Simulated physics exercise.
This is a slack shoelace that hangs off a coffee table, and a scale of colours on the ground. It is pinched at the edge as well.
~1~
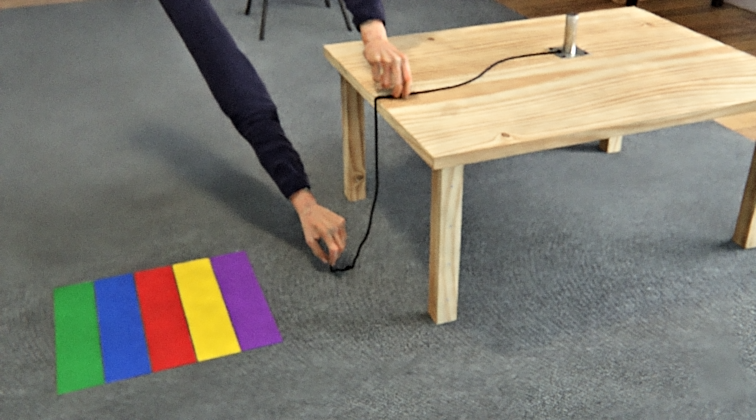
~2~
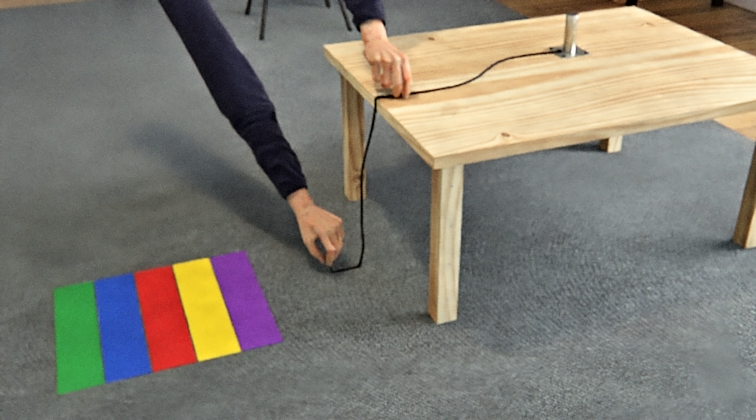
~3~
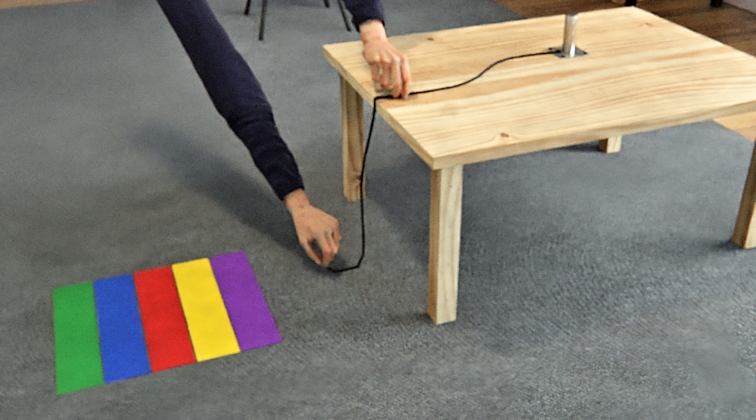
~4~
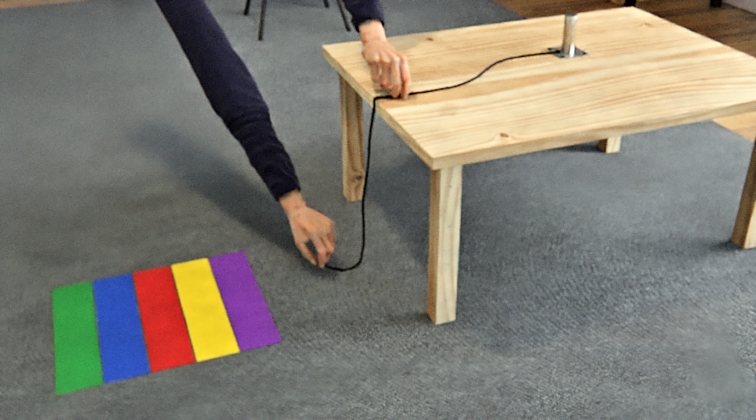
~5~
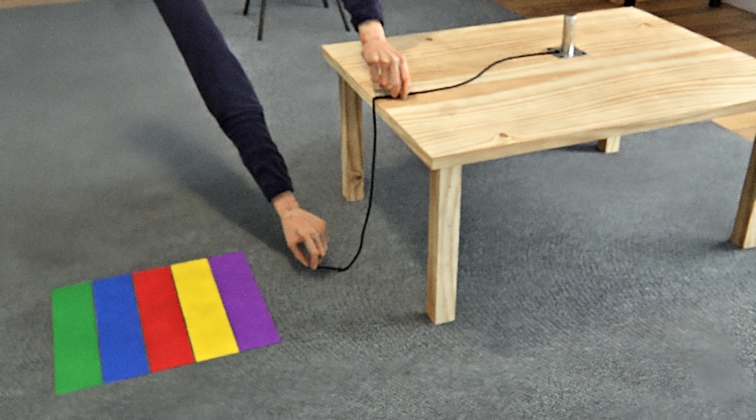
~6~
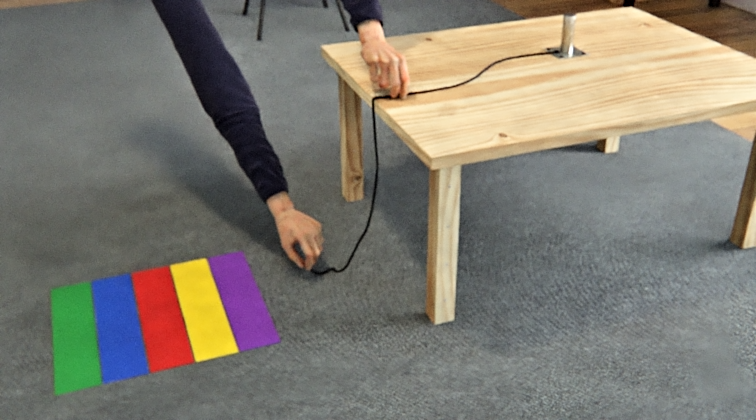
On a gray carpeted floor, seen from slightly above, a pale wooden coffee table stands at the right, with a dark chair's legs behind. A black cord runs from a metal post on the tabletop over the left edge, where one hand pinches it, while a mat of green, blue, red, yellow and purple stripes lies lower left. The other hand, dark-sleeved, draws the cord's low end slightly left while the camera stays still.
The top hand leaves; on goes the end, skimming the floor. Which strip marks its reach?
The end stops over the yellow strip.
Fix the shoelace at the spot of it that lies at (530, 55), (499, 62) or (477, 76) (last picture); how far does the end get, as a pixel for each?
In that order: (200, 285), (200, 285) and (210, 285).
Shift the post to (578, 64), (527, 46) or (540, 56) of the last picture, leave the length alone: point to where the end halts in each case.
In that order: (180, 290), (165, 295) and (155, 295).
Soon after, end near (271, 273); short of the strips.
Then, end near (226, 282); over purple.
At full stretch, end near (197, 288); over yellow. It gets as far as the yellow strip.
